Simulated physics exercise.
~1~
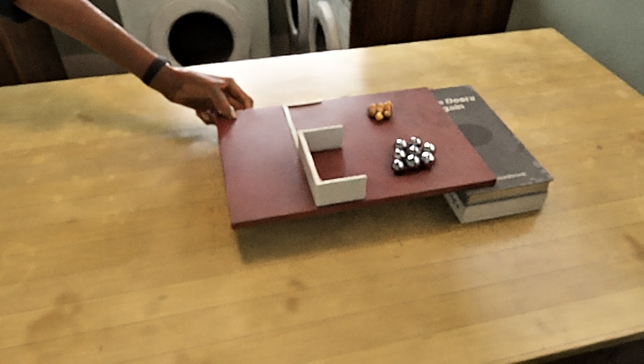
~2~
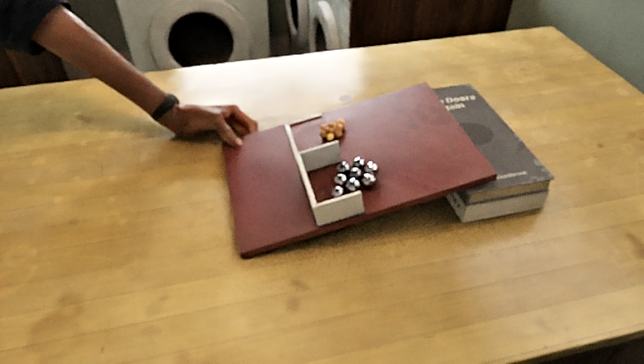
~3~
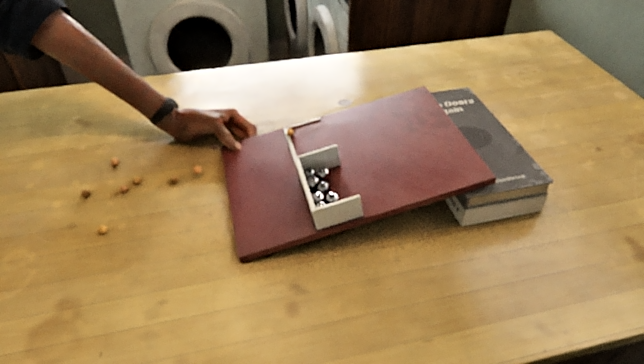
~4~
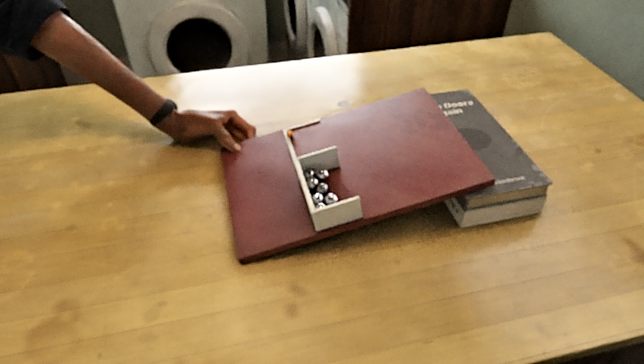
On a pale wooden counter with white washing machines behind, seen from slightly above by a gently swaying camera, a dark red board rests with its right end on a stack of books. A hand at the left holds the board's other end, with pale strips standing across its middle and two clusters to their right, small orange-brown pieces behind and shiny silver balls nearer. The hand lowers the left end, and both clusters slide left to the strips. The silver balls gather behind the nearer strip and stay, while the brown pieces pass the farther one and scatter over the counter. Finally the scattered pieces are gone from view, the silver balls remain held, and the hand still rests on the tilted board.
